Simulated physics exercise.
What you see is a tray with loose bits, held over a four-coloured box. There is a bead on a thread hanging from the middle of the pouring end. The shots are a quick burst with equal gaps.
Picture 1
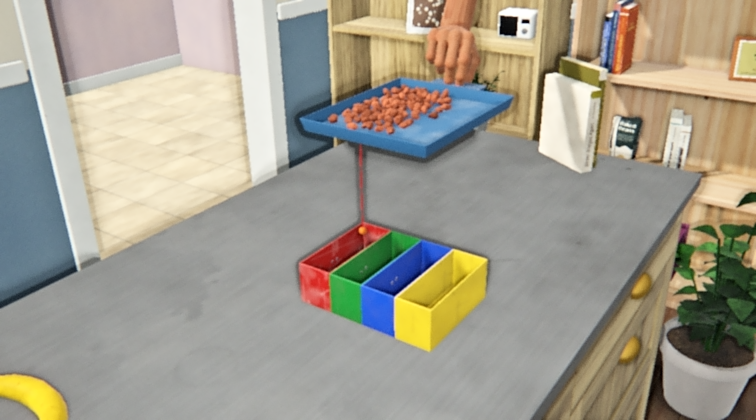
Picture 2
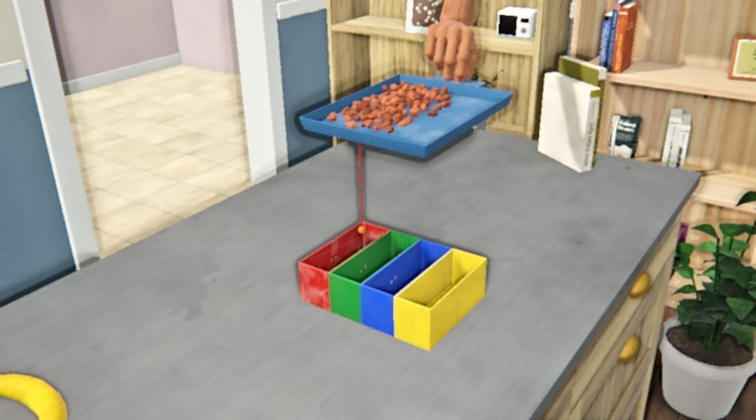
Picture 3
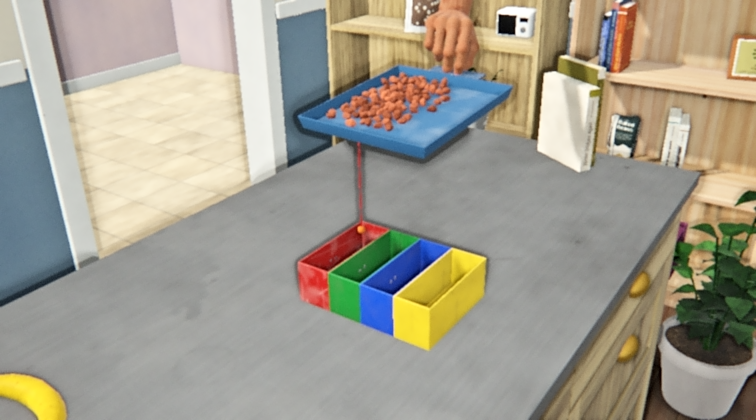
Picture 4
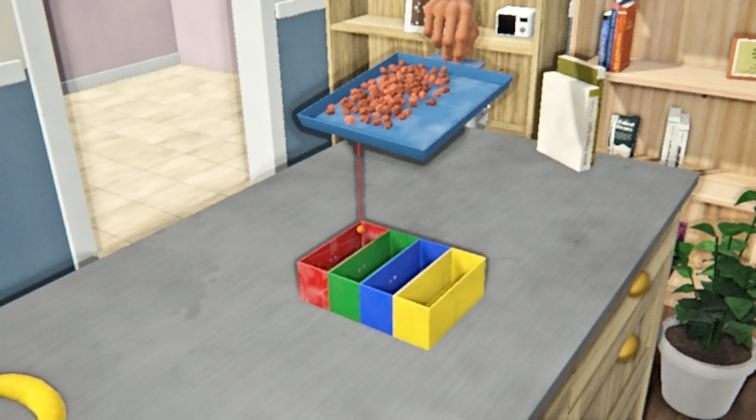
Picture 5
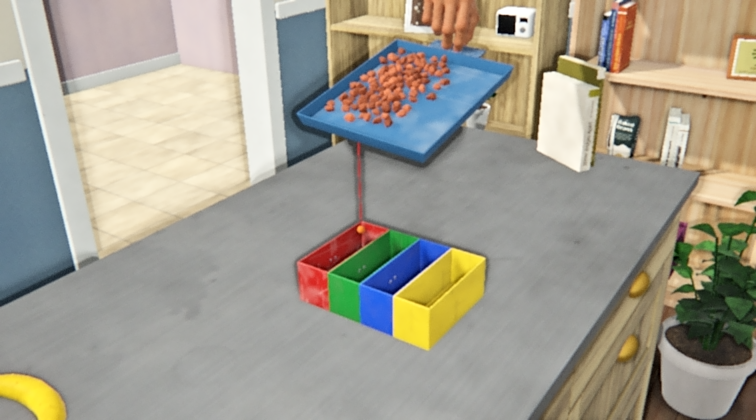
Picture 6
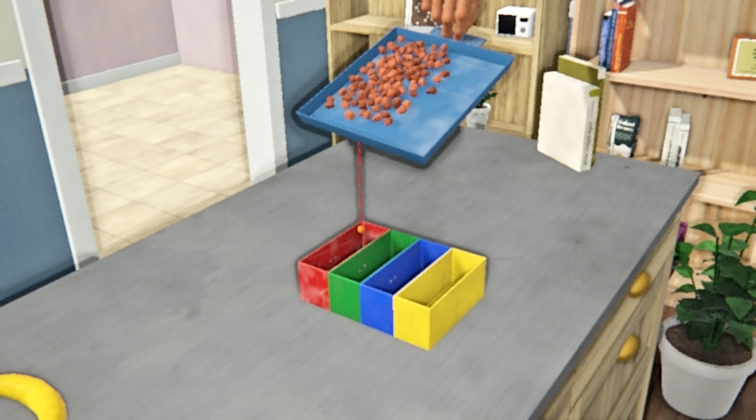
A hand gradually tilts a blue tray of reddish bits above a four-coloured box.
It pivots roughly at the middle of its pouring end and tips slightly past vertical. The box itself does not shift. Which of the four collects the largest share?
The blue one.
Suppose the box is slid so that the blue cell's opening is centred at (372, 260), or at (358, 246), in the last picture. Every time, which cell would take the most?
First: The yellow cell. Second: The yellow one.
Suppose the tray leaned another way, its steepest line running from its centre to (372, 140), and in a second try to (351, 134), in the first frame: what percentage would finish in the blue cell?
Lab note: Try one about 10 %, try two about 0 %.
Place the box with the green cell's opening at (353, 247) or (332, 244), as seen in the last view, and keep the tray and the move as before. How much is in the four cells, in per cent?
About 90 per cent, then about 70 per cent.
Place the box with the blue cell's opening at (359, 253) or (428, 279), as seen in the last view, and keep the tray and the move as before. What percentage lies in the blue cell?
You'd get 20 in a hundred first and 20 in a hundred after that.
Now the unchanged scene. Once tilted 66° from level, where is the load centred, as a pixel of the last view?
About (386, 144).
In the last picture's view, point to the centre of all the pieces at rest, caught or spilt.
Somewhere around (395, 298) in the final view.
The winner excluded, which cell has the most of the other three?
The cell in green.
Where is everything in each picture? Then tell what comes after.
The first picture shows corners of the pouring end near (305, 118) and (425, 144), level; middle of the load near (396, 104), bits of crushed brick; bead on its thread near (363, 231); red cell near (315, 284); green cell near (346, 295); blue cell near (378, 307); yellow cell near (413, 320).
The second picture shows corners of the pouring end near (304, 117) and (424, 144), level; middle of the load near (395, 101).
The third picture shows corners of the pouring end near (303, 116) and (423, 145), tipped barely, lowest at the right corner; middle of the load near (395, 96).
The fourth picture shows corners of the pouring end near (302, 114) and (423, 148), tipped a little, lowest at the right corner; middle of the load near (394, 88).
The fifth picture shows corners of the pouring end near (301, 113) and (423, 151), tipped a little, lowest at the right corner; middle of the load near (393, 82).
The sixth picture shows corners of the pouring end near (301, 111) and (423, 153), tipped clearly, lowest at the right corner; middle of the load near (393, 75); red cell near (314, 283); green cell near (345, 294); blue cell near (377, 306); yellow cell near (412, 319).
Shortly afterwards, tray tipped steeply; the bulk on the tray; only a few in the blue cell; near a quarter falling or outside the box.
Next, tray tipped past a quarter turn; a little on the tray; near a third in the blue cell; near a quarter in the green cell; a little in the yellow cell; a little in the red cell; near a quarter falling or outside the box.
Some moments later, tray tipped past a quarter turn; near half in the blue cell; near a quarter in the green cell; a little in the yellow cell; a little in the red cell; a little falling or outside the box.
In the end, tray tipped past a quarter turn; near half in the blue cell; near a quarter in the green cell; a little in the yellow cell; a little in the red cell; a little outside the box.
